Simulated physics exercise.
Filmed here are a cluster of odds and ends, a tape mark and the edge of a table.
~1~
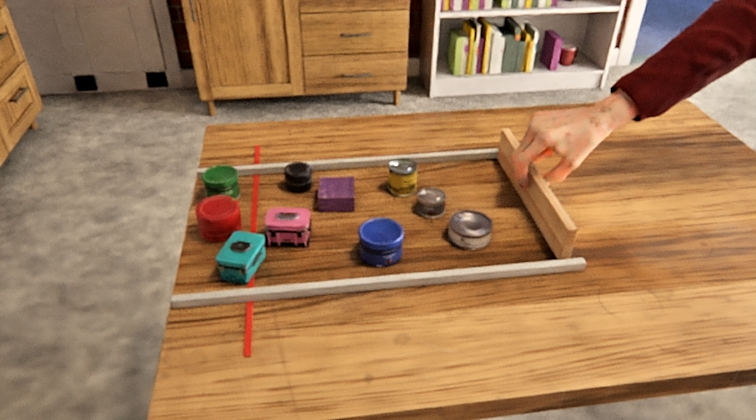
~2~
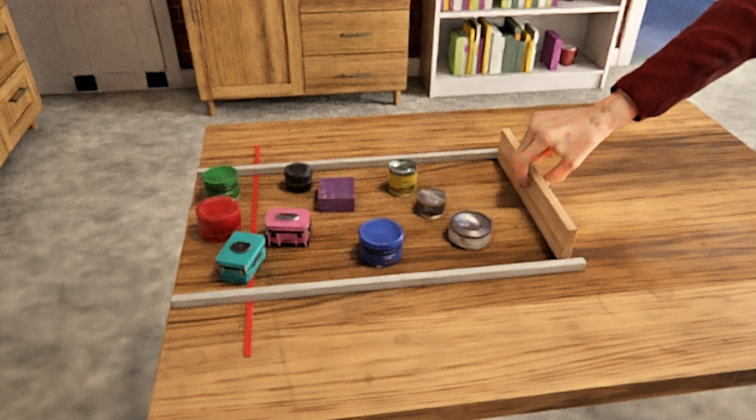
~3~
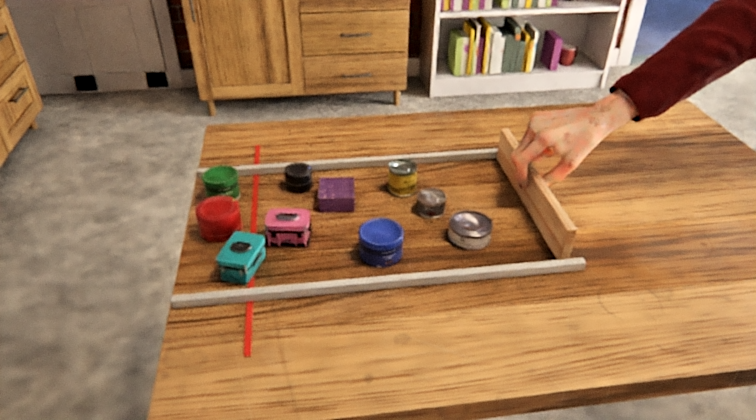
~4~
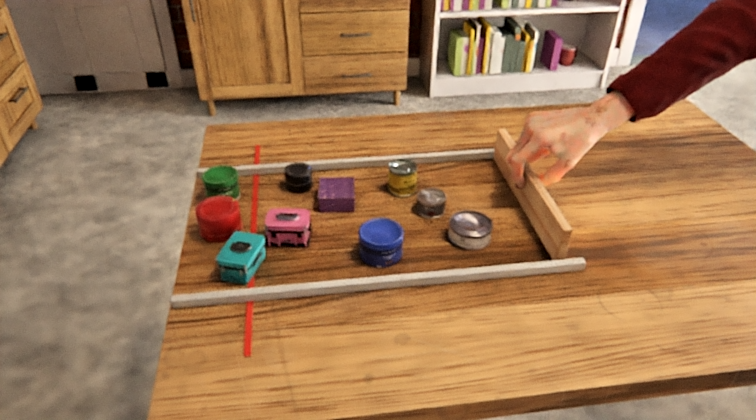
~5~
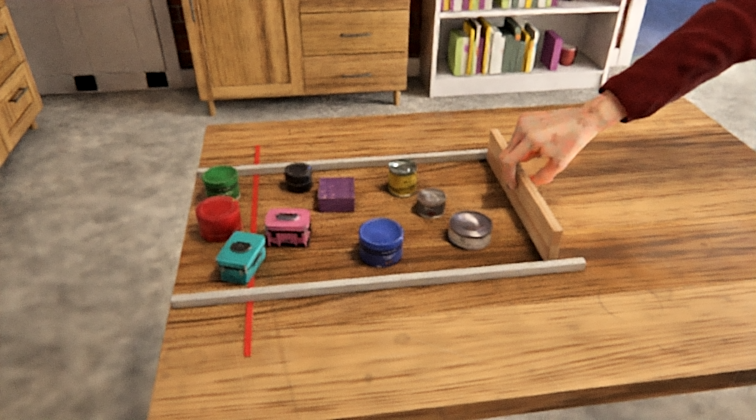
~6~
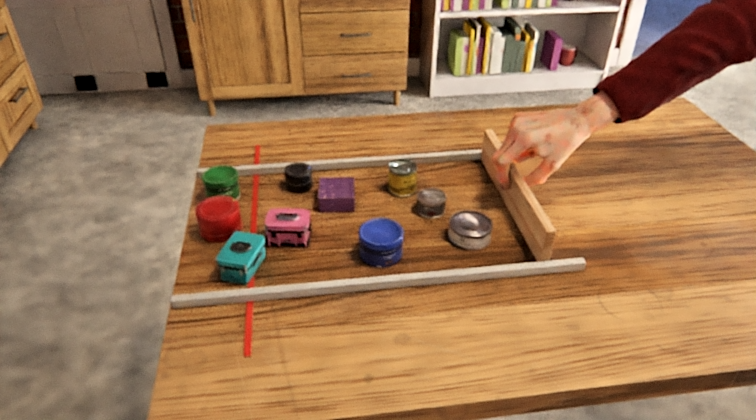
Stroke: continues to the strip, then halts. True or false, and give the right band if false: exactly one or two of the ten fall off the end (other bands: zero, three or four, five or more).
True.
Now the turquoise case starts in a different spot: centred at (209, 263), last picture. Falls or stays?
From that start, the object then is safe.
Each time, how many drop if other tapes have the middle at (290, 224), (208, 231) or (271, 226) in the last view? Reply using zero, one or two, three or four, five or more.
In order: None, 5 or more, none at all.
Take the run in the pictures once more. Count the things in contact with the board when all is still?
Result: 5 in all.
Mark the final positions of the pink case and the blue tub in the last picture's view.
Final centres, in order: Near (197, 225), near (226, 270).
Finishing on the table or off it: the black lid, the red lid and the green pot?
So: The black lid remains in place, the red lid does not stay, the green pot remains in place.
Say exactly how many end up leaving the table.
The answer is exactly 1.
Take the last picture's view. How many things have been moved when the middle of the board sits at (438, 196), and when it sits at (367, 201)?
So 2, and at the other place 5.
Soon after, none off yet; green pot at rest near (222, 185); red lid at rest near (219, 219); turquoise case at rest near (243, 257).
At rest, the number that fall off is one or two; fallen, red lid.
